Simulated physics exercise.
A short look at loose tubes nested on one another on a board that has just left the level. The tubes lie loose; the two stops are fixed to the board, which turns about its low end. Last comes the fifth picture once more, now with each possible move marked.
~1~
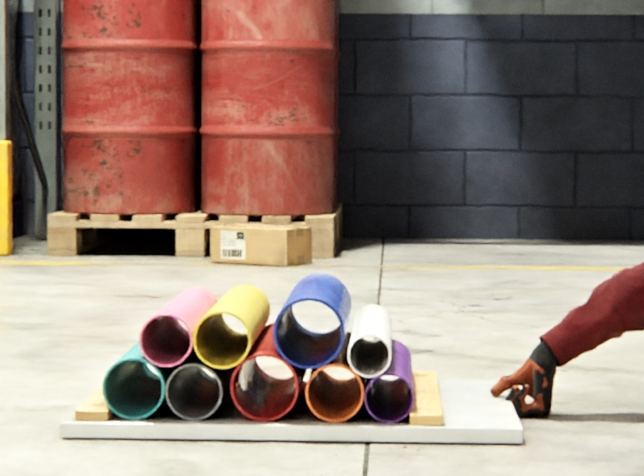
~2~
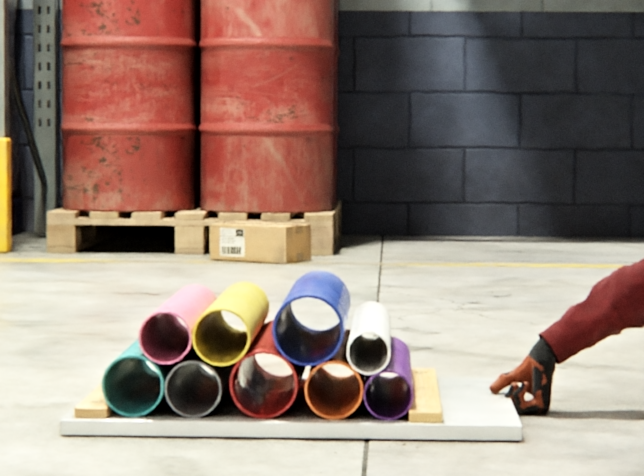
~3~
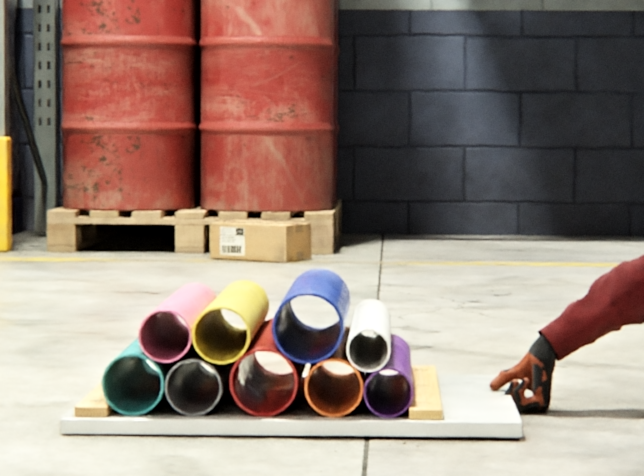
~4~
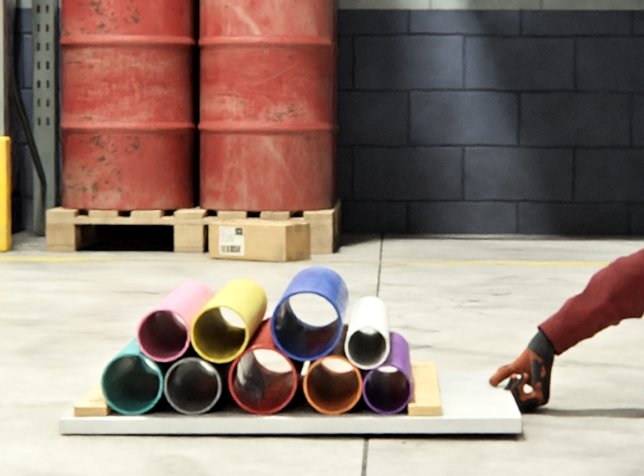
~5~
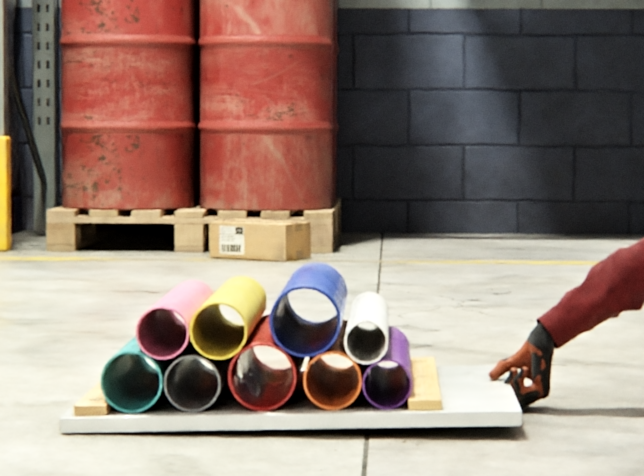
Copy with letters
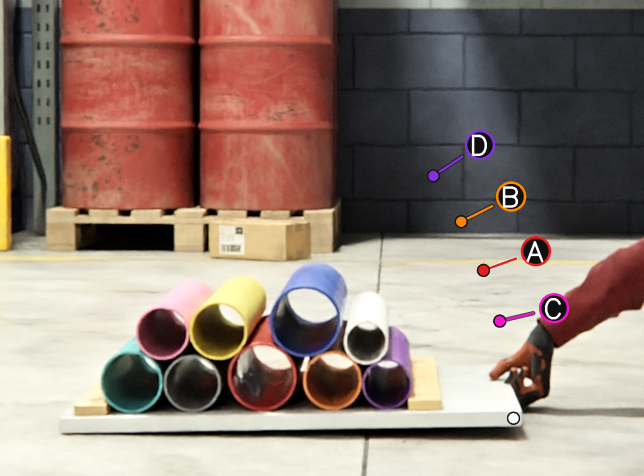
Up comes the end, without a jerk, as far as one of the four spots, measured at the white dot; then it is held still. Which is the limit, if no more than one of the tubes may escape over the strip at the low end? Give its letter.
No higher than A.
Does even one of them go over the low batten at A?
No.
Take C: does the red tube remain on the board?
Yes, with C.
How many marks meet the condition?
Two of the four.
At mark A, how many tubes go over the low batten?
At A the number is none.
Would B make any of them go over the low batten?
Yes, at B.
On the copy, A at (483, 270); B at (462, 221); C at (500, 321); D at (433, 176); the white dot at (514, 418).
On A. First, board at 14°.
Then, board at 21°.
Finally, board at 21°, none over the low batten.
By contrast, B nine over the low batten; C none over the low batten; D nine over the low batten.
